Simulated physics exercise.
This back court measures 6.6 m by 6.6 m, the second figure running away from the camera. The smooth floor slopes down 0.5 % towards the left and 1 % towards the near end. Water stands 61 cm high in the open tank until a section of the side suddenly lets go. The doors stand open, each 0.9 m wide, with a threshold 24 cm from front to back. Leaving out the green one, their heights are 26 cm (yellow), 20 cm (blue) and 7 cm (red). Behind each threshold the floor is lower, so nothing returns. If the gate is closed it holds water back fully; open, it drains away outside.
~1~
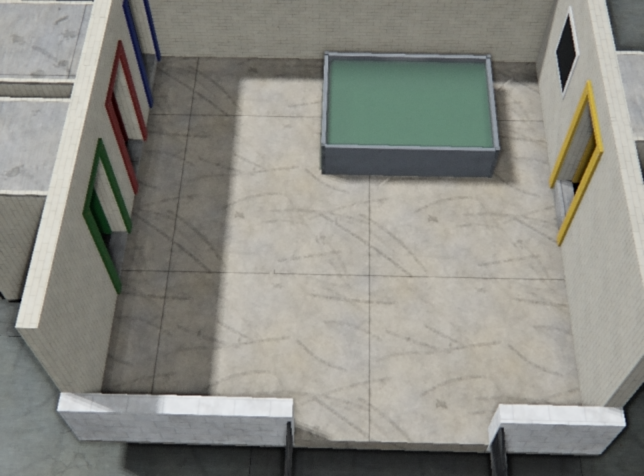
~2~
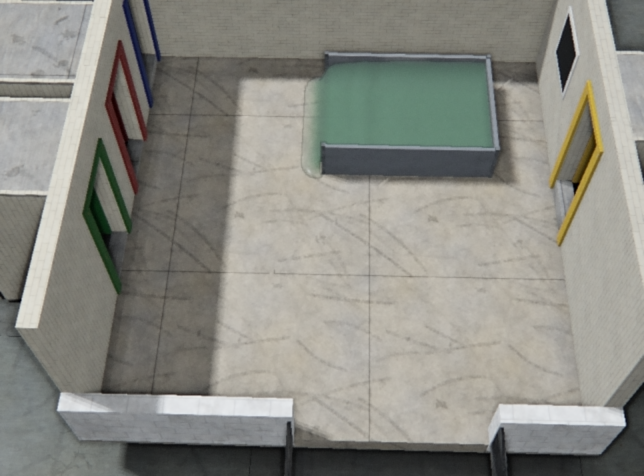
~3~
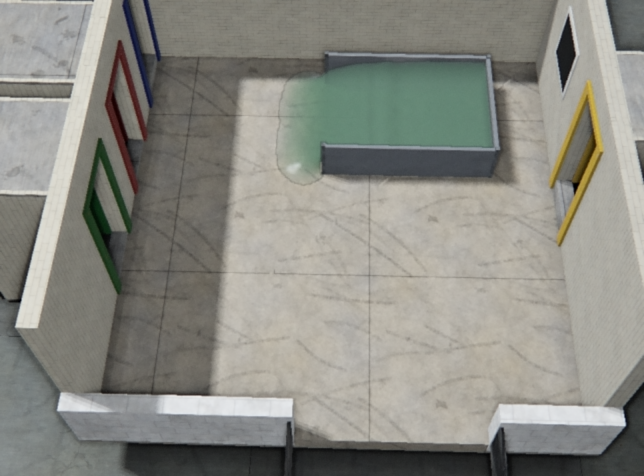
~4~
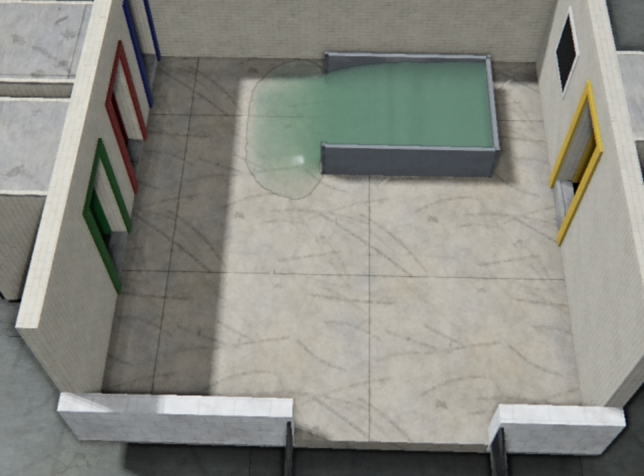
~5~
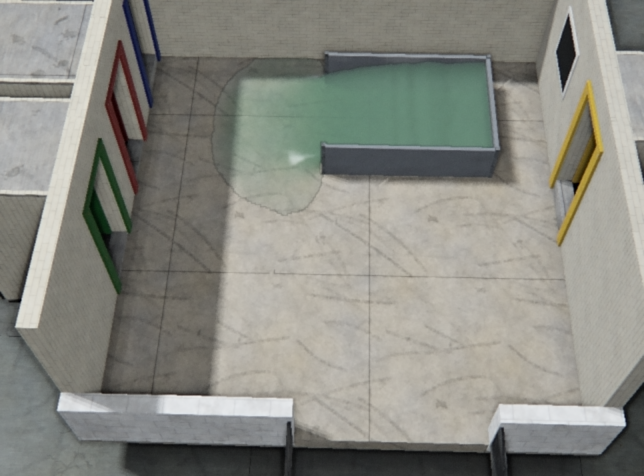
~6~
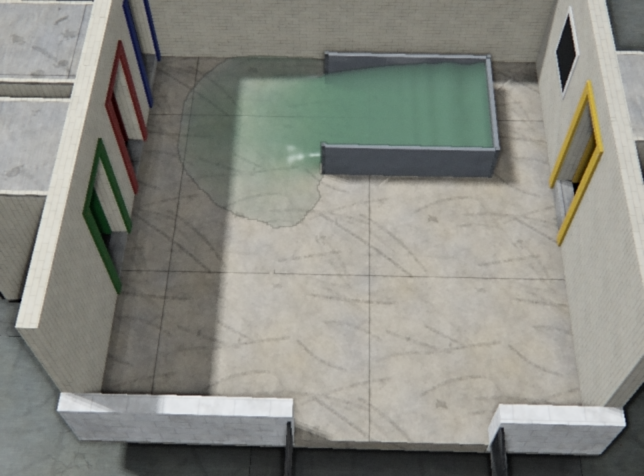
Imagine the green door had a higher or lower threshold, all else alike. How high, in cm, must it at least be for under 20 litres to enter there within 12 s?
At least 11 cm or so.
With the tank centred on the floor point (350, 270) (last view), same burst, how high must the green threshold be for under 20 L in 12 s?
Some 34 cm.
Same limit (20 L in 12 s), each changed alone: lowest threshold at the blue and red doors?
Roughly 32 cm at blue and 27 cm at red.
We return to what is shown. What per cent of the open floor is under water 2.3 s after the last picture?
Near 35 per cent is wet.
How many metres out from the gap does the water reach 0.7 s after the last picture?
About 3.6 m.
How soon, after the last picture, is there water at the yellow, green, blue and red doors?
Arrival: Yellow 8.5 s, green 1.0 s, blue 0.2 s, red 0.2 s.
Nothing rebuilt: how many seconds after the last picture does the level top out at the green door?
Near 1.8 s.
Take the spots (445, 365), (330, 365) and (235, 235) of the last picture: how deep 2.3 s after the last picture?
Roughly 0, 0 and 2 cm, in turn.
Then, 0.7 s after the last picture water covers 30 % of the floor, deepest (34 cm) near (159, 60); it has not reached the green door.
Then, 2.3 s after the last picture water covers 35 % of the floor, deepest (36 cm) near (155, 84); 13 cm at the green door, 23 litres in over its 6 cm threshold.
Then, 11.3 s after the last picture water covers 95 % of the floor, deepest (11 cm) near (97, 417); 8 cm at the green door, 78 litres in over its 6 cm threshold.
At the green door as built, the water peaked near 14 cm, 1.9 s after the last picture.
With a threshold of 9 cm, 35 litres would have come in within the 12 s; with 12 cm, 13 litres. So under 20 litres takes about 11 cm.
